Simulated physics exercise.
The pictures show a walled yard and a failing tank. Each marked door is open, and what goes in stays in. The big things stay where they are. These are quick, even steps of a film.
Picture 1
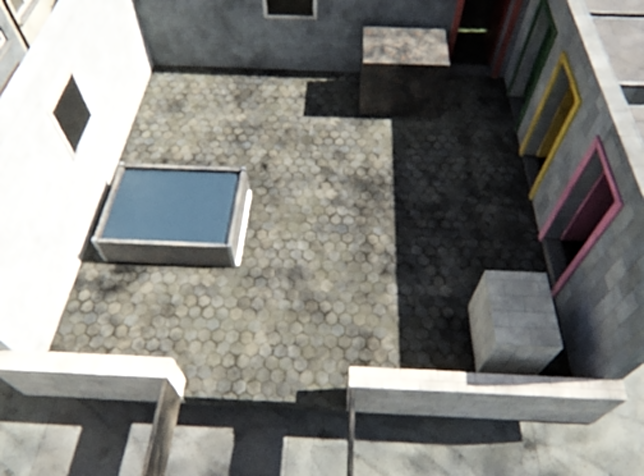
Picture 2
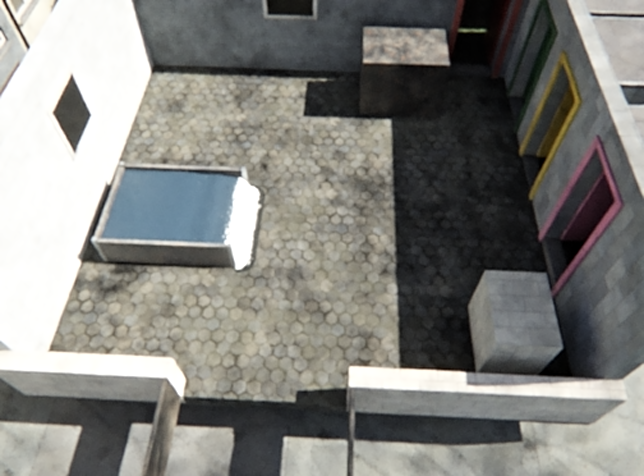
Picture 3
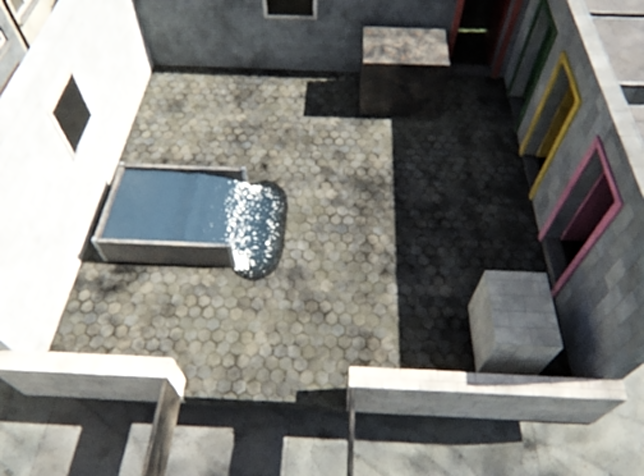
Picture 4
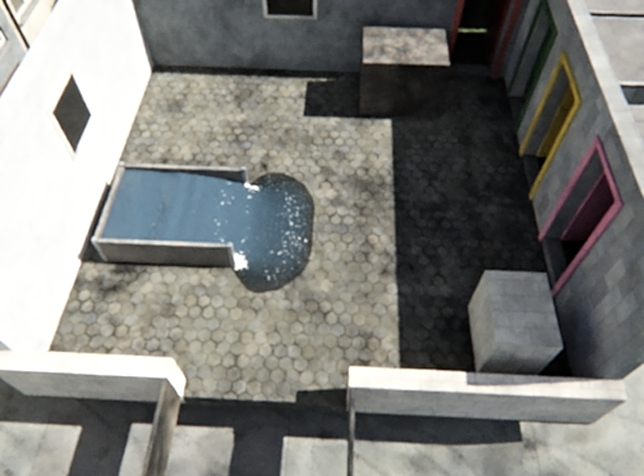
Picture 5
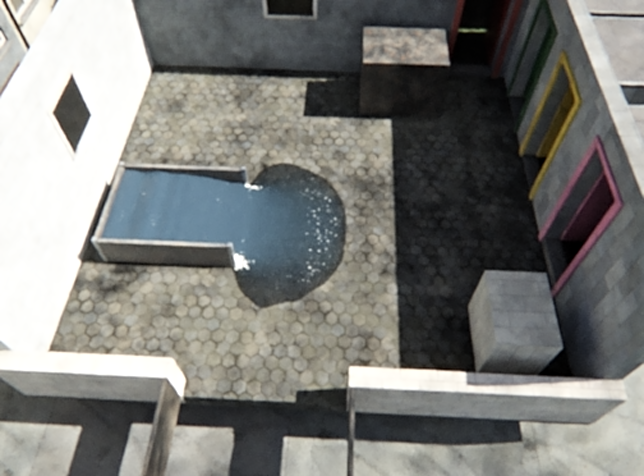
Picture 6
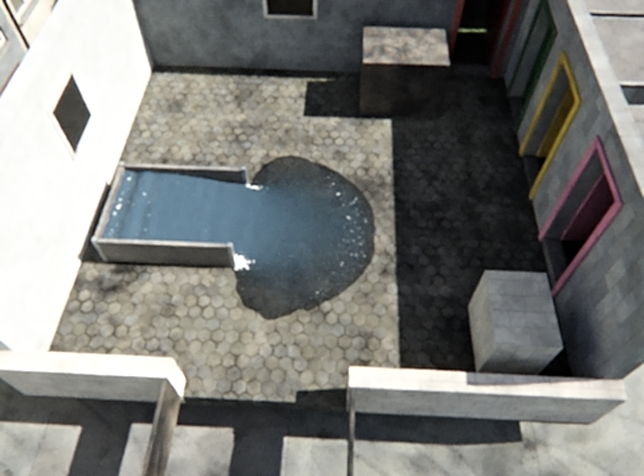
In a walled yard paved with hexagonal stones, water bursts from the right end of a low rectangular tank, foaming at first, then spreads rightward across the sunlit paving in a widening, rounded dark pool.
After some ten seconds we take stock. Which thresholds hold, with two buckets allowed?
The yellow door lets in a lot; the pink door admits no more than that; the green door lets in a lot; the red door admits no more than that.
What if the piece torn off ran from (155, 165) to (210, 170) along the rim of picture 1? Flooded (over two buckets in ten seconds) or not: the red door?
In short: The red door is under.
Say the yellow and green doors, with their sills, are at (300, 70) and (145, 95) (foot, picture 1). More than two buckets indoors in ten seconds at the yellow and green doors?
In short: Yellow takes less, green is under.
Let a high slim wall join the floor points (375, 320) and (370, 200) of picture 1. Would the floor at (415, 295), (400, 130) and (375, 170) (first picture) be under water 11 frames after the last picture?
As listed: No water, awash, flooded.
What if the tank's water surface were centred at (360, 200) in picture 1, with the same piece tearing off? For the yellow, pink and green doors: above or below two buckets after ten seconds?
Yellow passes that mark; pink lets more in; green takes more.
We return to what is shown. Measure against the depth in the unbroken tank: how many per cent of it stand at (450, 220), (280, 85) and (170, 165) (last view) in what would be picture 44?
Roughly 12, 0 and 0 per cent, in turn.
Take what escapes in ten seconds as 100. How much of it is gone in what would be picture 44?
Roughly 60 per cent.
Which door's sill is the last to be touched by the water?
The red-painted one.
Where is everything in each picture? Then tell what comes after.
In the first picture, still water in the water tank at (174, 206).
In the second picture, the front is at (243, 267), out from the gap at (238, 220).
In the third picture, water pours out at (238, 221) and has run to (257, 275).
In the fourth picture, water pours out at (239, 221) and has run to (293, 273).
In the fifth picture, water pours out at (239, 222) and has run to (336, 259).
In the sixth picture, the front is at (367, 254), out from the gap at (239, 222).
A moment on, water covers 25 % of the floor; the yellow door not reached, the pink door not reached, the green door not reached, the red door not reached.
Next, water covers 45 % of the floor; the yellow door not reached, the pink door wet at the sill, nothing in, the green door not reached, the red door not reached.
Then, water covers 50 % of the floor; the yellow door over two buckets in, the pink door under two buckets in, the green door wet at the sill, nothing in, the red door not reached.
Later, water covers 50 % of the floor; the yellow door over two buckets in, the pink door under two buckets in, the green door over two buckets in, the red door wet at the sill, nothing in.
In the end, water covers 65 % of the floor; the yellow door over two buckets in, the pink door under two buckets in, the green door over two buckets in, the red door wet at the sill, nothing in.
